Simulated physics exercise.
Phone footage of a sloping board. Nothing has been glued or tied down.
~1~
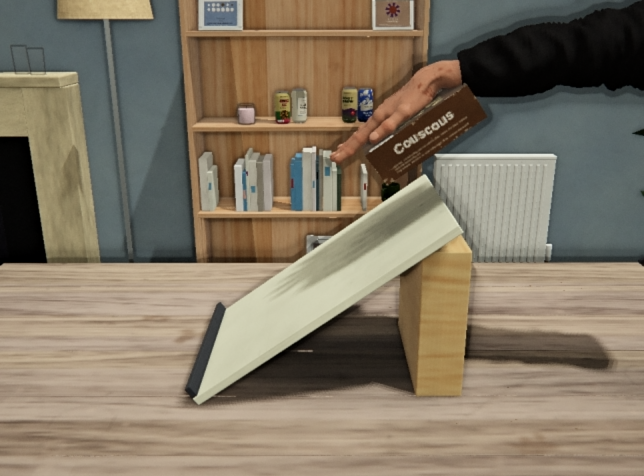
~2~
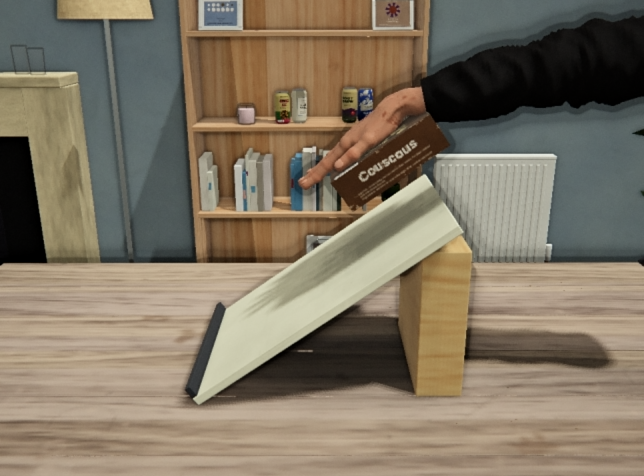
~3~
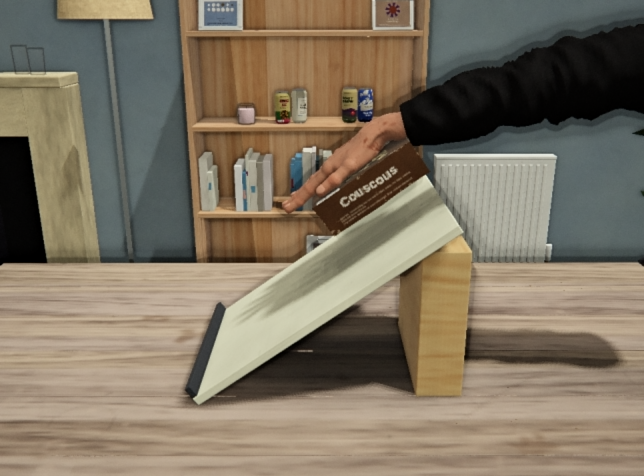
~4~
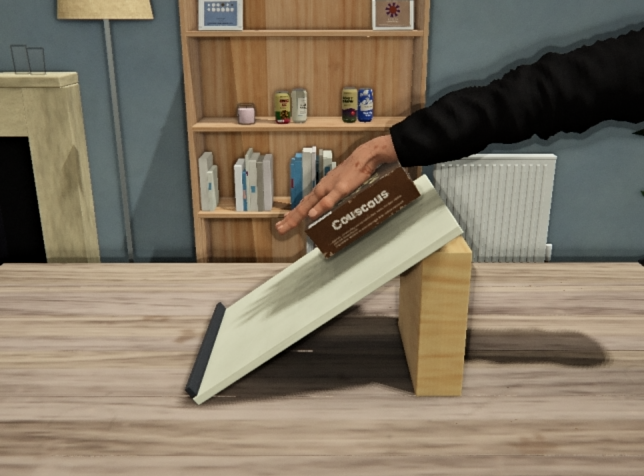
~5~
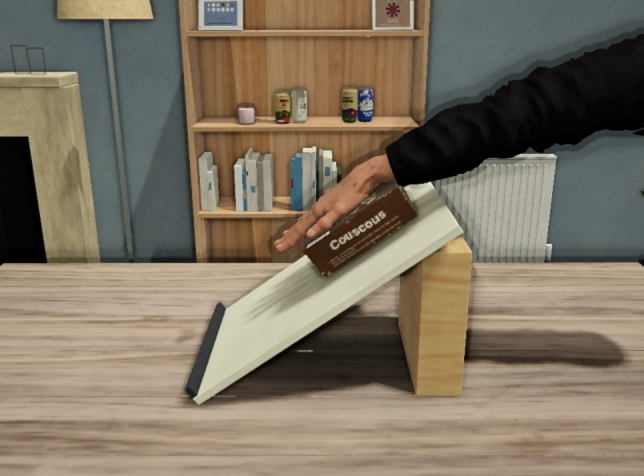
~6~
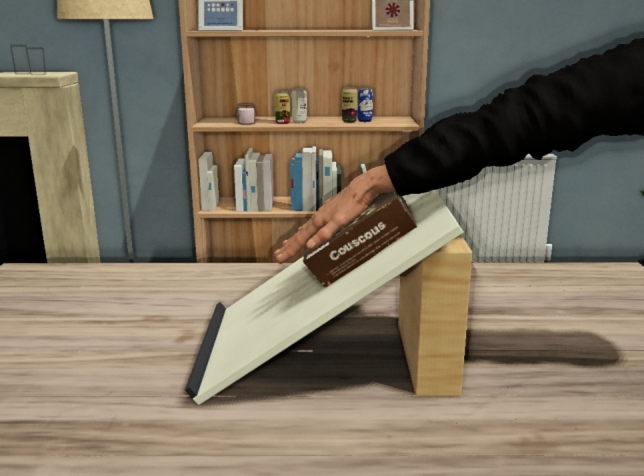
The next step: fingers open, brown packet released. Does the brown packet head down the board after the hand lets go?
It makes its way to lower ground.
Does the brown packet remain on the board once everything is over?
In the end it stays aboard.
Then, 0.30 s past the last view, brown packet displaced a little near (332, 247).
Then, 0.50 s past the last view, brown packet displaced about its own width near (258, 296).
Finally, moved from the start, brown packet. Final places as the last picture's camera would see them, brown packet near (243, 307). The brown packet slides or rolls down.
